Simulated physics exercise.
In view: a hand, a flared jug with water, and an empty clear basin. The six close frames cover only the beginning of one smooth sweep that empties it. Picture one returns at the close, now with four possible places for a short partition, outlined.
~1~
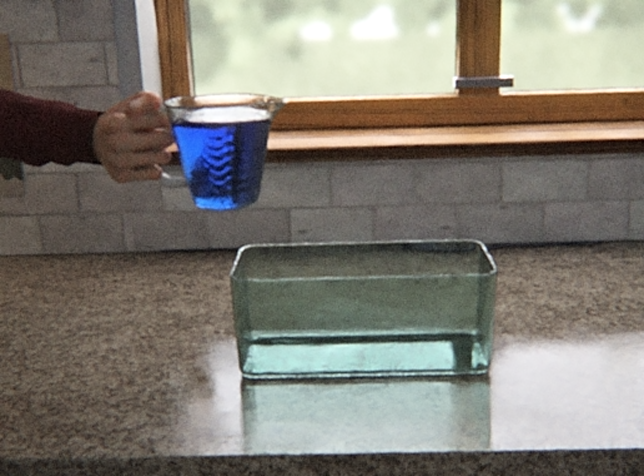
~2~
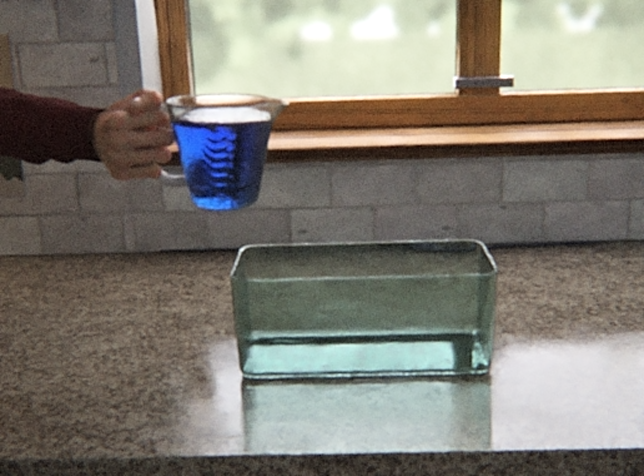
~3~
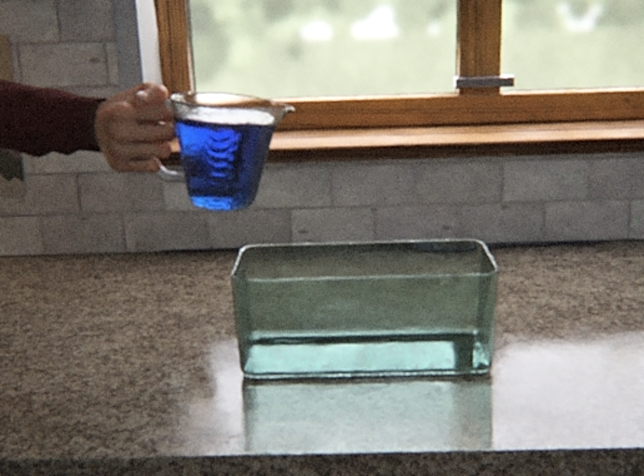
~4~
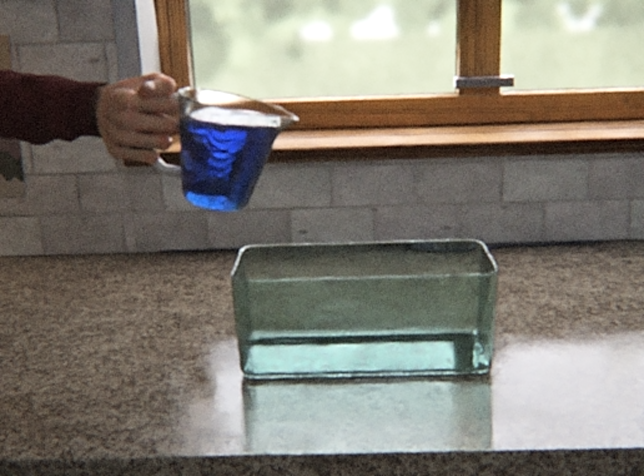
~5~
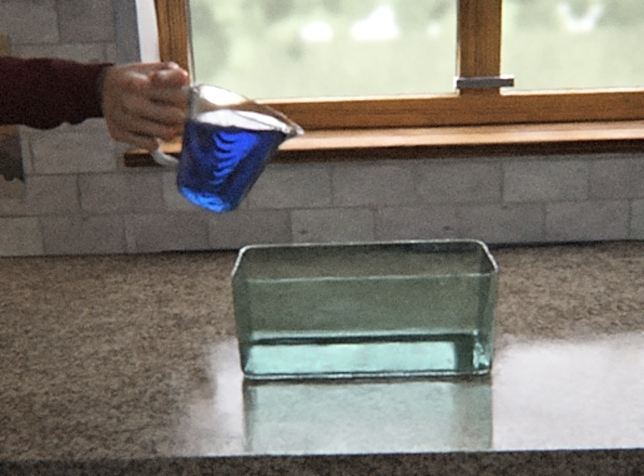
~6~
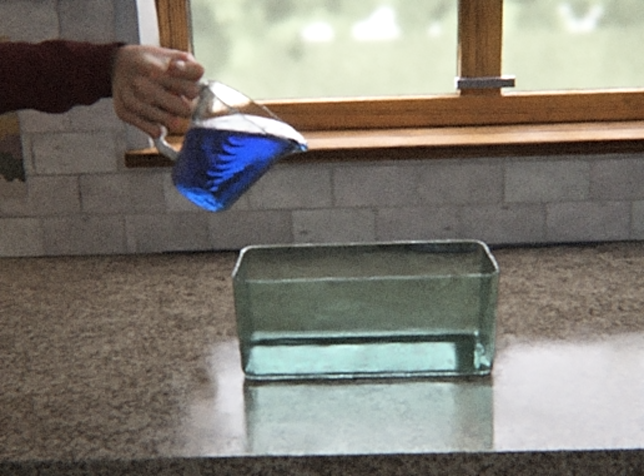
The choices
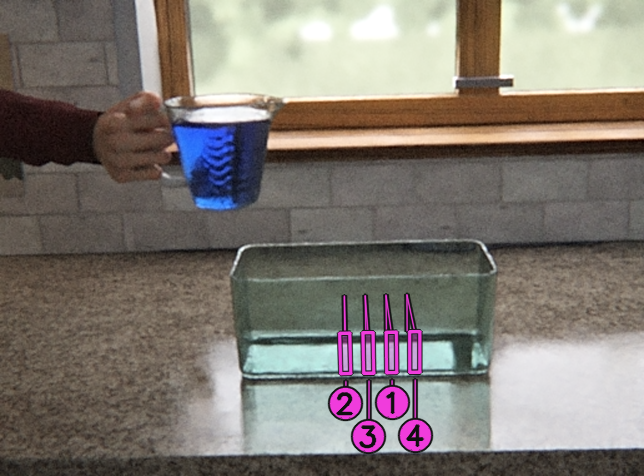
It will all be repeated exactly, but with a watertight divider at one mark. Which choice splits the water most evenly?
2.
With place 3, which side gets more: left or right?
The left one.
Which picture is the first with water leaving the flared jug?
In picture 6.
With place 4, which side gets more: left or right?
The left one.
On the marked copy, 1 at (392, 380); 2 at (345, 381); 3 at (368, 380); 4 at (415, 379).
If 1 is chosen, about 89 % ends left of the wall and 5 % right of it; 6 % is lost outside.
If 2 is chosen, about 47 % ends left of the wall and 51 % right of it.
If 3 is chosen, about 84 % ends left of the wall and 13 % right of it.
If 4 is chosen, about 90 % ends left of the wall and 6 % right of it; 3 % is lost outside.
